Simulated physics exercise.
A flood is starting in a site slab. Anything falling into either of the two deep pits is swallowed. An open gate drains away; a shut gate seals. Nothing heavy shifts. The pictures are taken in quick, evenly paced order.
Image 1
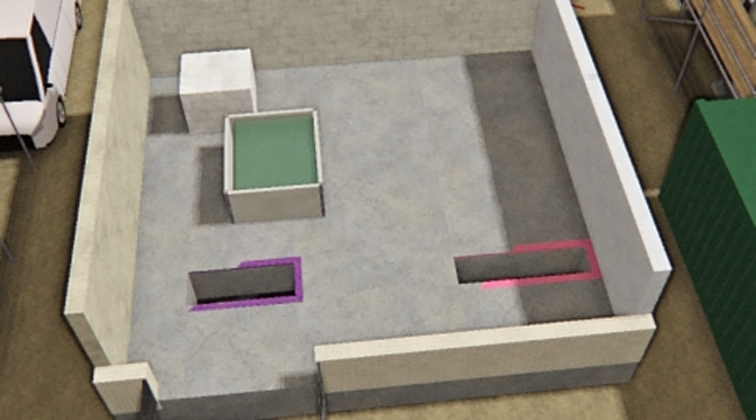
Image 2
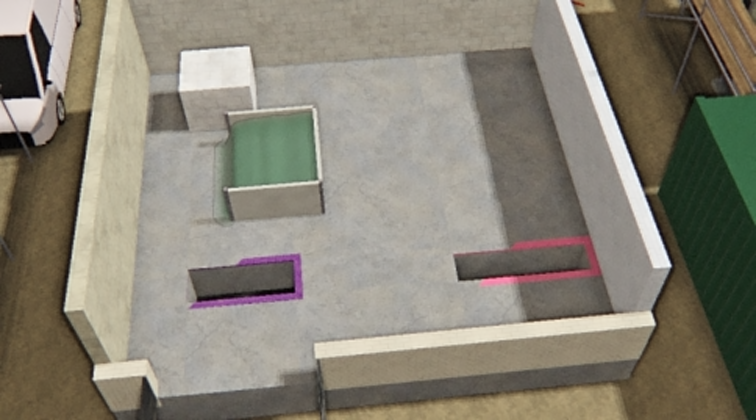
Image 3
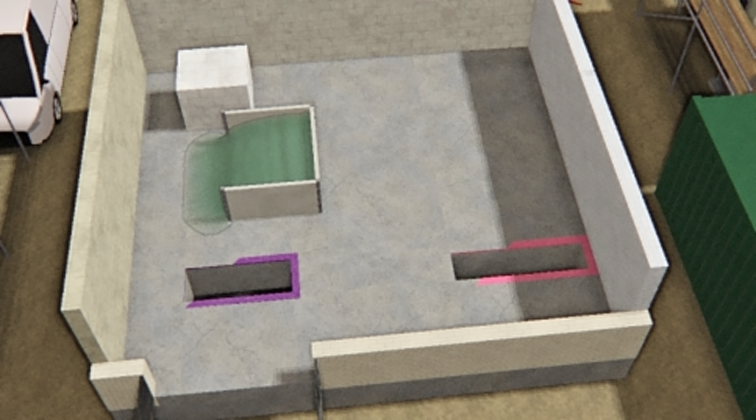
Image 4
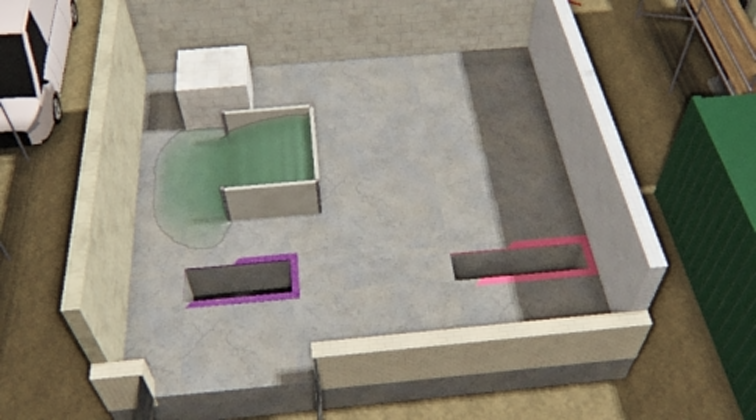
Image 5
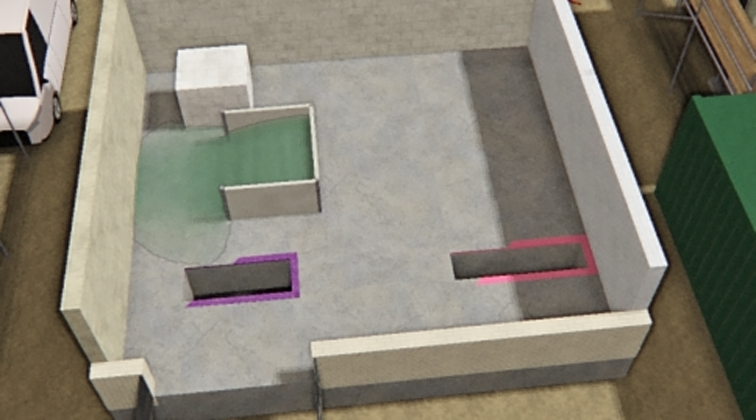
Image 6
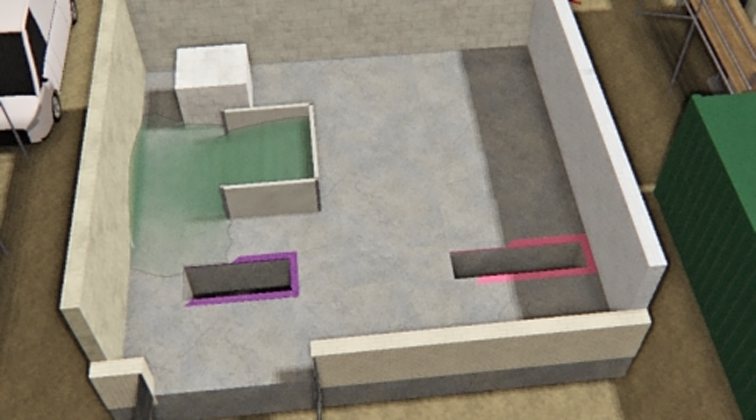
A walled concrete slab, seen from high above at an angle, sits between a white vehicle on the left and a green container on the right. An open tank of green water stands near a white block, with purple-edged and pink-edged slots in the floor. The tank's left side opens and water pours out leftward, spreading thinly to the left wall while the view barely shifts.
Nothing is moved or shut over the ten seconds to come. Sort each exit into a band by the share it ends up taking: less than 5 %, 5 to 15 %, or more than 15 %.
Bands: Gate: More than 15 %; pink pit: Less than 5 %; purple pit: More than 15 %.
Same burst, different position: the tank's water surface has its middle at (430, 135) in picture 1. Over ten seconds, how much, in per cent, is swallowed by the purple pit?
Within ten seconds roughly 35 percent of the total ends in the purple pit.
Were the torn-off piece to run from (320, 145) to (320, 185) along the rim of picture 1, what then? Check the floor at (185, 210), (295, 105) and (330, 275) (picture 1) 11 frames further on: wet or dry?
Listed in order, they come out without a puddle, without a puddle and without a puddle.
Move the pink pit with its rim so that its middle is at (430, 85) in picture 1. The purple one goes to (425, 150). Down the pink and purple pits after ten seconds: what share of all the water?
Pink: 10 %; purple: 4 %.
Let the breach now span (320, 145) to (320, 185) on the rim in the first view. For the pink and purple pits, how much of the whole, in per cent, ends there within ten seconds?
Lab note - share by pit: Pink 50 %, purple 0 %.
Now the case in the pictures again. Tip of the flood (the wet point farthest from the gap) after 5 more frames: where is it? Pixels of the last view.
The front tops out at about (124, 351).
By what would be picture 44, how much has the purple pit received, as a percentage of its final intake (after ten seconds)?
My figure is 70 in a hundred.
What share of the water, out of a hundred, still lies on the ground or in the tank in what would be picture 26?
Some 82 parts in a hundred have not run off.
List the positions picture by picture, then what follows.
Still water in the open tank at (273, 152), in the first frame.
The front is at a hidden place, out from the gap at (233, 172), in the second frame.
Water pours out at (230, 173) and has run to (208, 136), in the third frame.
The front is at (188, 131), out from the gap at (230, 173), in the fourth frame.
Water pours out at (230, 173) and has run to (142, 143), in the fifth frame.
Water pours out at (229, 172) and has run to (143, 118), in the sixth frame.
A moment on, water covers 15 % of the floor; the gate 0 %, the pink pit 0 %, the purple pit 0 %.
Next, water covers 20 % of the floor; the gate 1 %, the pink pit 0 %, the purple pit 2 %.
Then, water covers 30 % of the floor; the gate 10 %, the pink pit 0 %, the purple pit 8 %.
Later, water covers 55 % of the floor; the gate 19 %, the pink pit 0 %, the purple pit 15 %.
In the end, water covers 50 % of the floor; the gate 24 %, the pink pit 3 %, the purple pit 22 %.
